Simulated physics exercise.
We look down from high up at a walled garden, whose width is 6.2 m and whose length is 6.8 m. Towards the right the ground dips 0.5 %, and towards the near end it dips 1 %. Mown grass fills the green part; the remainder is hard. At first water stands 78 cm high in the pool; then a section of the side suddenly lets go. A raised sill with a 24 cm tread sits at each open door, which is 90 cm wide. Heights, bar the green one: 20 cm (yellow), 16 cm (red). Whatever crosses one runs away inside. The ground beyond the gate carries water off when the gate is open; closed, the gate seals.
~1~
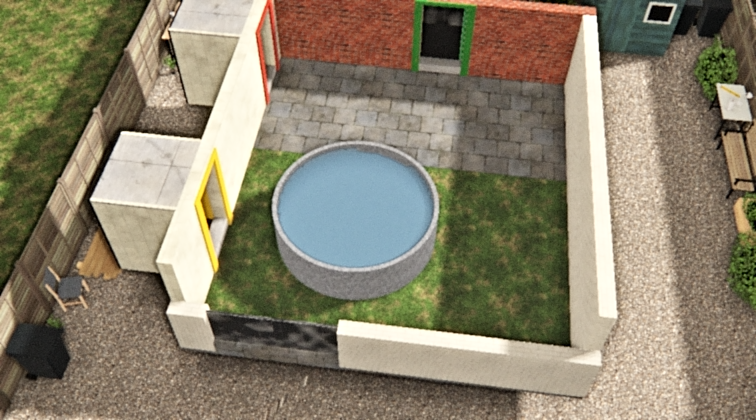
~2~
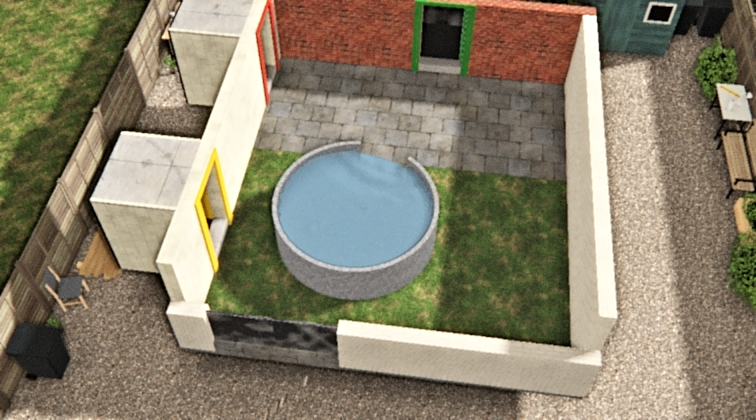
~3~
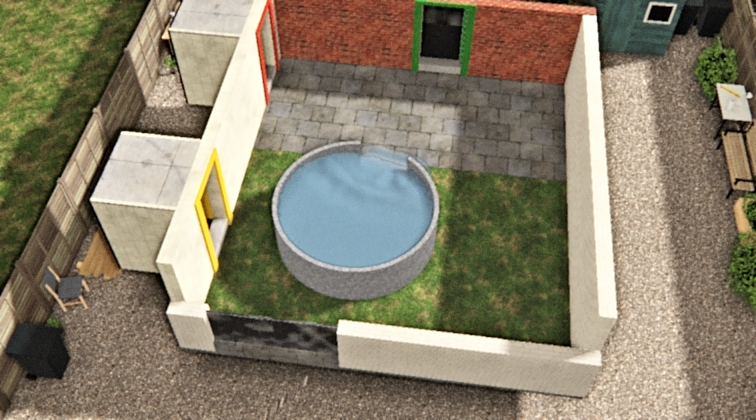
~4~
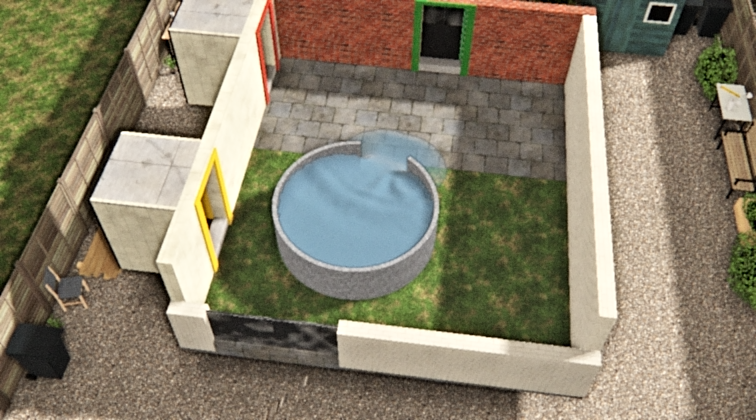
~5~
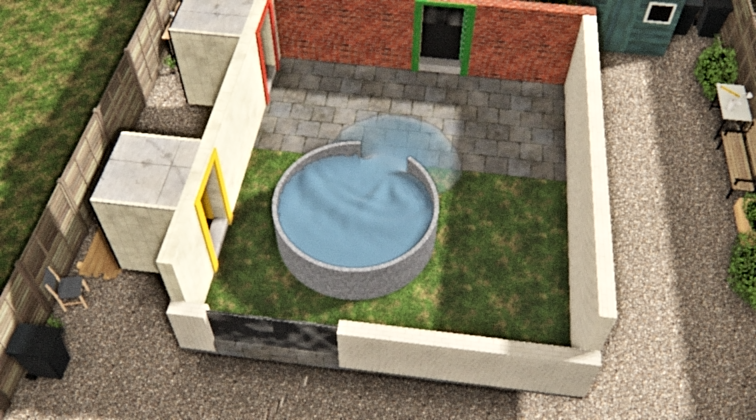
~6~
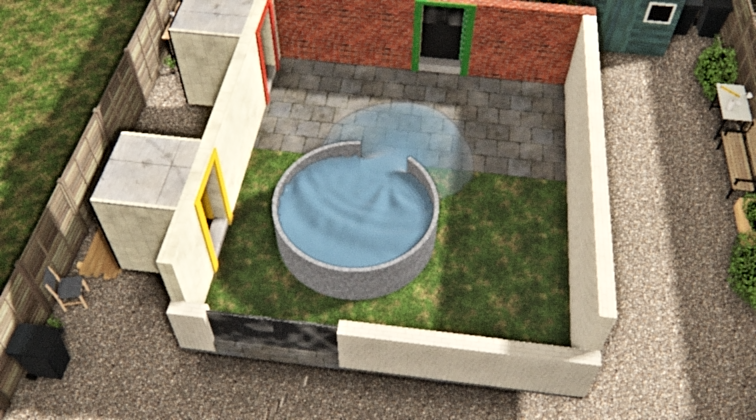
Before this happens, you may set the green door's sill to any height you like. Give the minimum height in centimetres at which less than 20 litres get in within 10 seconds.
26 cm.
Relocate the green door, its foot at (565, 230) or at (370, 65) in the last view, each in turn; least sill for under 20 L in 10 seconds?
You'd want about 7.0 cm there first, then about 22 cm.
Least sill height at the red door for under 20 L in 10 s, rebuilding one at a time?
For red: Close to 15 cm.
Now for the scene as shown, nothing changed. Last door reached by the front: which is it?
Last door: Yellow.
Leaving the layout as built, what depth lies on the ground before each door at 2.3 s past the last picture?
Yellow door: 0 cm; red door: 19 cm; green door: 27 cm.
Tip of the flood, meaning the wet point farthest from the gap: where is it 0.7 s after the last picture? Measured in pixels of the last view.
Around (494, 82).
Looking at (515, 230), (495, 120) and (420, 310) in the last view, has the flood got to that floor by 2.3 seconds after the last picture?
Untouched; soaked; untouched.
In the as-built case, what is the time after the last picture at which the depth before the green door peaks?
At roughly 1.8 s.
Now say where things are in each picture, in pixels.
In the first picture, the pool at (356, 205) is whole and still, 78 cm deep; the green door at (443, 36) is dry.
In the second picture, water pours out on the far side and has run 0.3 m, to a hidden place; about 9 cm deep outside, 78 cm at the back.
In the third picture, the gap is on the far side, the front 0.7 m out at a hidden place; the back of the pool holds 78 cm.
In the fourth picture, water pours out on the far side and has run 1.2 m, to (422, 141); about 10 cm deep outside, 78 cm at the back.
In the fifth picture, the gap is on the far side, the front 1.7 m out at (424, 123); the back of the pool holds 78 cm.
In the sixth picture, the front is at (420, 106), 2.1 m from the gap on the far side; 4.9 m2 of floor is wet, 78 cm left at the back; 1.1 m in a straight line remain to the green door at (443, 36).
Then, 0.7 s after the last picture water covers 35 % of the floor, deepest (41 cm) near (386, 174); 21 cm at the green door, 0 litres in over its 19 cm sill.
Then, 2.3 s after the last picture water covers 50 % of the floor, deepest (38 cm) near (562, 88); 27 cm at the green door, 75 litres in over its 19 cm sill.
Then, 9.3 s after the last picture water covers 100 % of the floor, deepest (16 cm) near (325, 344); 10 cm at the green door, 93 litres in over its 19 cm sill.
At the green door as built, the water peaked near 31 cm, 1.7 s after the last picture.
With a sill of 22.5 cm, 49 litres would have come in within the 10 s; with 30.5 cm, 3 litres. So under 20 litres takes about 26 cm.
